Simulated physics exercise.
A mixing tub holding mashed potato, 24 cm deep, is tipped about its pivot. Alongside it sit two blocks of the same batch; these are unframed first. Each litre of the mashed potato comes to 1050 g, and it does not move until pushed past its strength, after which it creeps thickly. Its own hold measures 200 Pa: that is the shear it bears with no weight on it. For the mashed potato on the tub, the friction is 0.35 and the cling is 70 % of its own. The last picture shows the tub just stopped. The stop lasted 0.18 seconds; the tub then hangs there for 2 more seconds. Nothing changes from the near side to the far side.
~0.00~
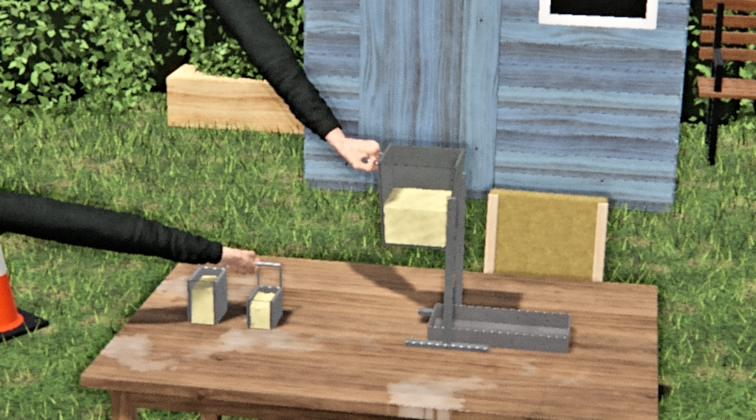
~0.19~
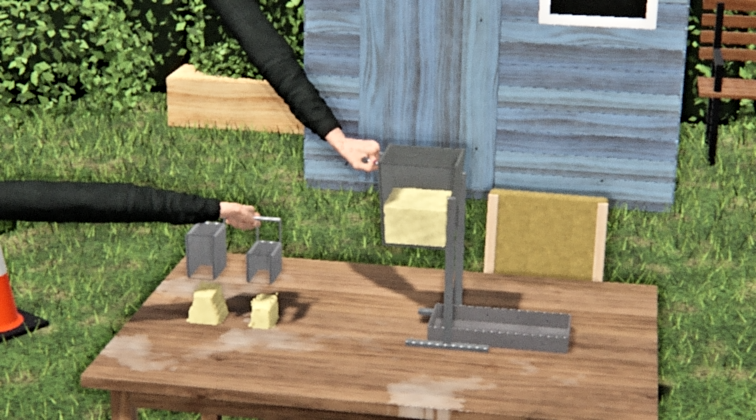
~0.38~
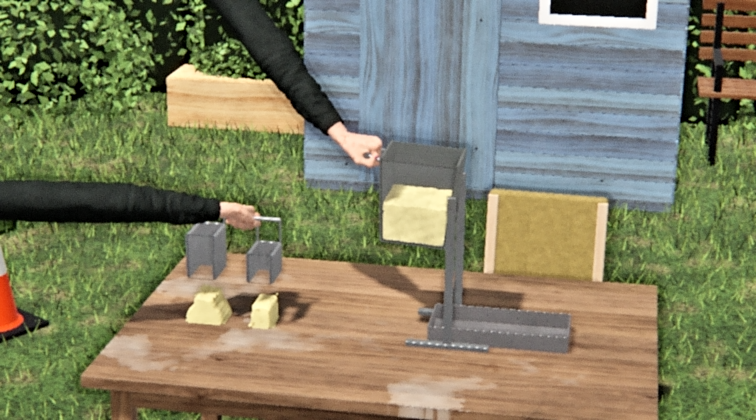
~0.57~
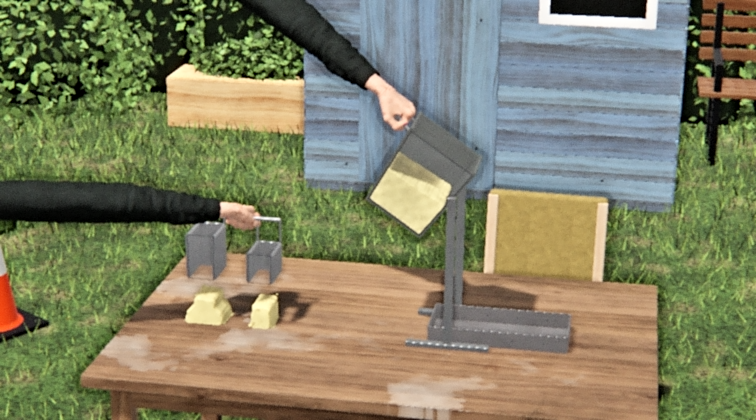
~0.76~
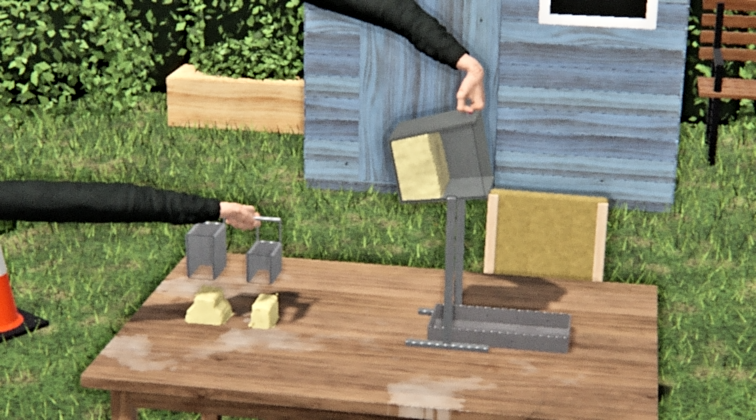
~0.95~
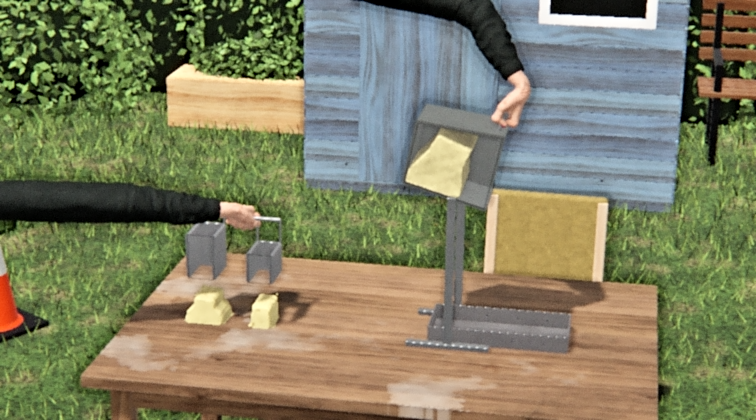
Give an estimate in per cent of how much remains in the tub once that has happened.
43 %.
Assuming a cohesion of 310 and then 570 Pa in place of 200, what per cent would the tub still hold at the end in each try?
In turn about 60 %, 100 %.
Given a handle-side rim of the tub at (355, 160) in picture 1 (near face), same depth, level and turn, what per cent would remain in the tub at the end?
Close to 20 per cent would still be in the tub.
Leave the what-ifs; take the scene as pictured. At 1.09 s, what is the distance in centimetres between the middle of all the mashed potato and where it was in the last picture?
It has moved around 7 centimetres.
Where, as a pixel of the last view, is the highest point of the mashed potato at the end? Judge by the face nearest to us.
I'd say it peaks at roughly (449, 179) in the last picture.
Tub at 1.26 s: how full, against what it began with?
Near 55 in a hundred.
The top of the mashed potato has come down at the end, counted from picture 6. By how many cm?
The top ends up some 12 cm below its level in the last picture.
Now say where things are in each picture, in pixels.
Handle-side rim at (381, 163), tilt 0 degrees; highest point of the mashed potato at (448, 211); test blocks 11 cm, 7.3 cm high (left to right), in the first picture.
Handle-side rim at (381, 163), tilt 0 degrees; highest point of the mashed potato at (448, 211); test blocks 9.4 cm, 7.2 cm high (left to right), in the second picture.
Handle-side rim at (383, 159), tilt 3 degrees; highest point of the mashed potato at (386, 204); test blocks 8.5 cm, 7.1 cm high (left to right), in the third picture.
Handle-side rim at (413, 131), tilt 34 degrees; highest point of the mashed potato at (391, 171); test blocks 8.3 cm, 7.1 cm high (left to right), in the fourth picture.
Handle-side rim at (474, 124), tilt 78 degrees; highest point of the mashed potato at (424, 136); test blocks 8.3 cm, 7.1 cm high (left to right), in the fifth picture.
Handle-side rim at (503, 140), tilt 102 degrees; highest point of the mashed potato at (438, 137); test blocks 8.3 cm, 7.1 cm high (left to right), in the sixth picture.
By 1.09 s, the tub is at 102 degrees and holds 91 %.
By 1.26 s, the tub is at 102 degrees and holds 55 %.
By 1.43 s, the tub is at 102 degrees and holds 51 %.
By 1.60 s, the tub is at 102 degrees and holds 48 %.
By 2.95 s, at the end, the tub is at 102 degrees and holds 43 %.
